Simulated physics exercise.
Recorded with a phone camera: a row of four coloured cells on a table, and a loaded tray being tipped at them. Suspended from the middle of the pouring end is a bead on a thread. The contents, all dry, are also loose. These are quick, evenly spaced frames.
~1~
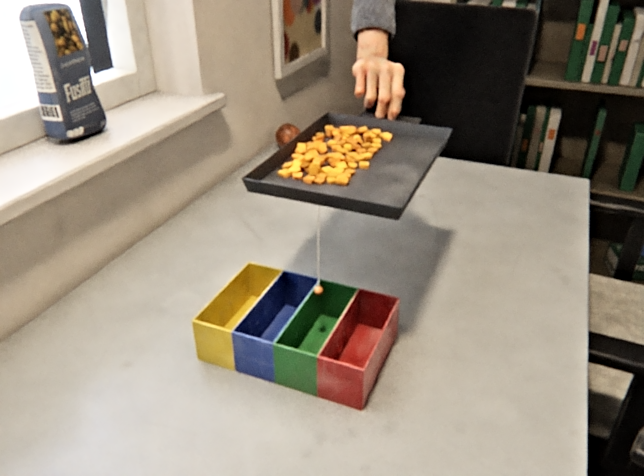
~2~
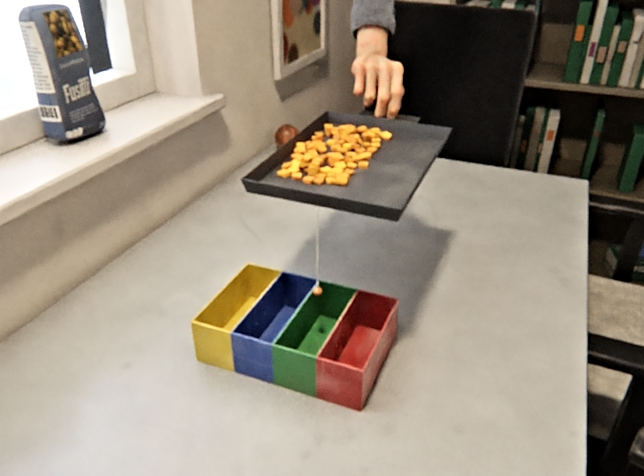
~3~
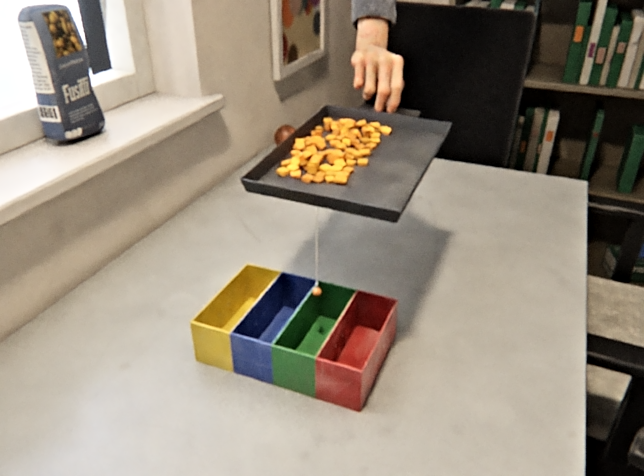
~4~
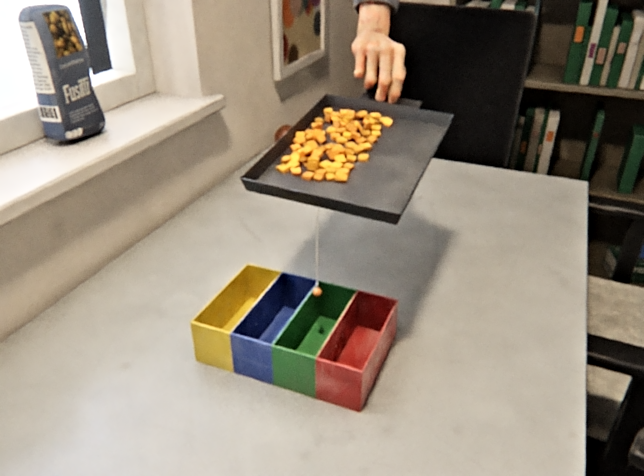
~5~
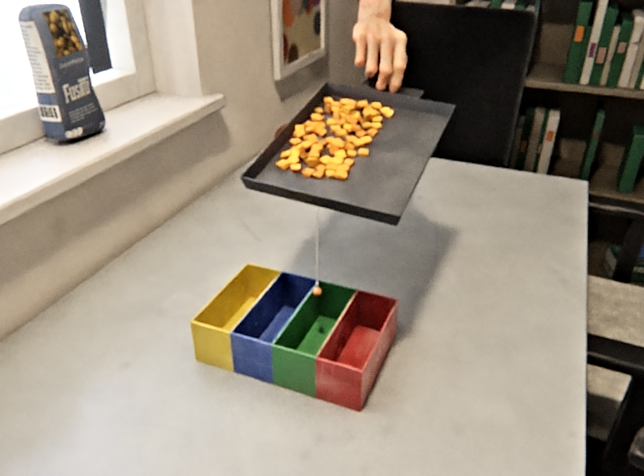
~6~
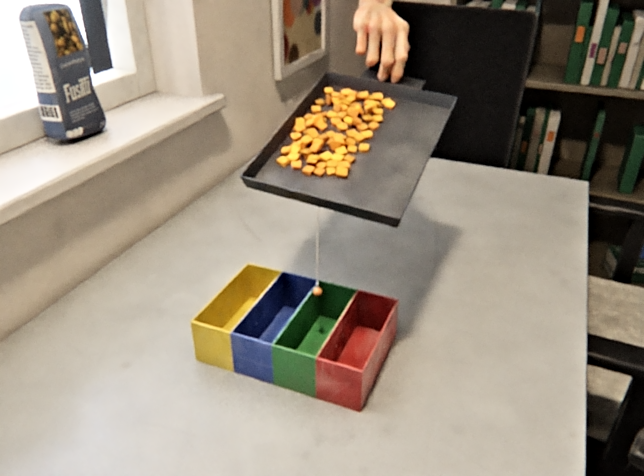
A hand gradually raises the back of a black tray of small crackers above coloured cells.
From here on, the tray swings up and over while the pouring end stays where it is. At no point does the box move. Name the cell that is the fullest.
Red.
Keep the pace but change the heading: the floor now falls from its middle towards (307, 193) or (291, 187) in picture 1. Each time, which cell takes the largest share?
For the first aim it is yellow, and for the second it is yellow.
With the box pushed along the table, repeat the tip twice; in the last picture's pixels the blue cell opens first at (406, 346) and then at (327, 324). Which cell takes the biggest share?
Position one: That yellow cell. Position two: The cell in green.
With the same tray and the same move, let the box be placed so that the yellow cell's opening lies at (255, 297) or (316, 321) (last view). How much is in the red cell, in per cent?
Close to 50 in a hundred first, close to 0 in a hundred second.
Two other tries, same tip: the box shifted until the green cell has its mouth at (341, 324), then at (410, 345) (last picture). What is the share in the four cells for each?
Roughly 100 % and then 90 %.
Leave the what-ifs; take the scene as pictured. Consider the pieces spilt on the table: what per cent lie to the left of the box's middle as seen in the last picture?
I make it about 0 percent or so.
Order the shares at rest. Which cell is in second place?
Just behind the top cell comes the cell in green.
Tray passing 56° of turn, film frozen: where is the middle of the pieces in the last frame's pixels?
Roughly (349, 189).
Soon, tray tipped steeply; nearly all on the tray; a stray few falling or outside the box.
A while on, tray tipped right over; most on the tray; a small part in the red cell; a small part in the green cell; a small part falling or outside the box.
Towards the end, tray tipped past a quarter turn; about a third in the red cell; about a quarter in the green cell; a small part in the blue cell; about a third falling or outside the box.
Finally, tray tipped past a quarter turn; about a third in the red cell; about a quarter in the green cell; a small part in the blue cell; none in the yellow cell; about a third outside the box.
